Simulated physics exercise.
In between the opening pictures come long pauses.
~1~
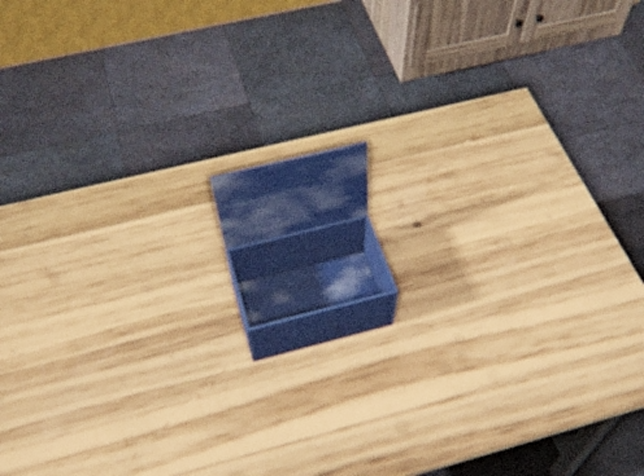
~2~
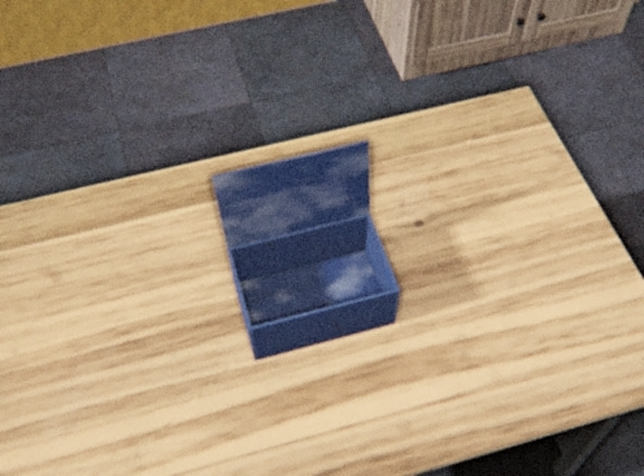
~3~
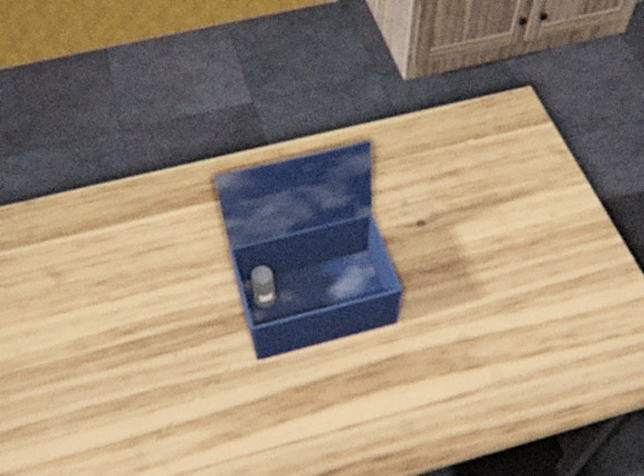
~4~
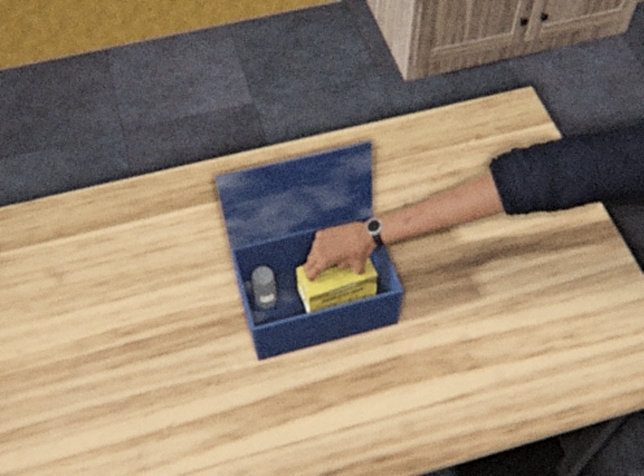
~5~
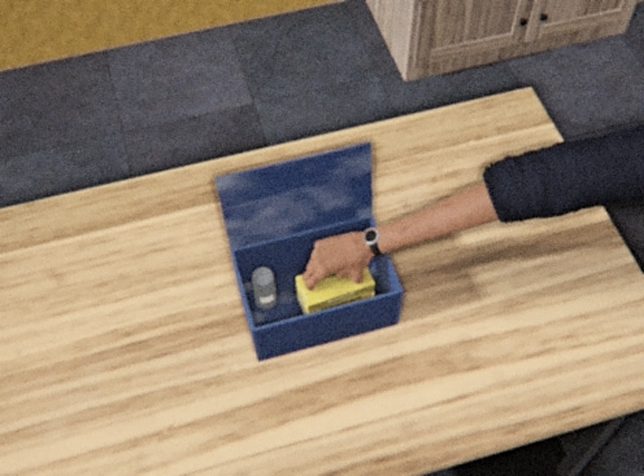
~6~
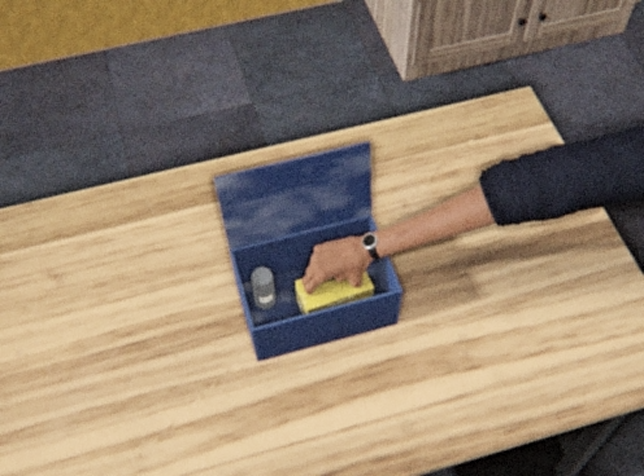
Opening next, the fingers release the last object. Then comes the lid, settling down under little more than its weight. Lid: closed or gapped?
Closed.
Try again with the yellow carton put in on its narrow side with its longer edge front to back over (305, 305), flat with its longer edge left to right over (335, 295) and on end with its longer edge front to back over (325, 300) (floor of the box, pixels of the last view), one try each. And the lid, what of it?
So: First go, the lid gets all the way down; second go, it gets all the way down; third go, it can't get down.
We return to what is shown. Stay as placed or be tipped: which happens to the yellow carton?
In the end, it keeps its orientation.
Then, 1.30 s on from there, lid 79° above the rim.
Then, 1.70 s on from there, lid 48° above the rim.
Then, 2.00 s on from there, lid 14° above the rim.
In the end, lid shut; both unmoved. At the end, from the last picture's camera, yellow carton near (334, 295).
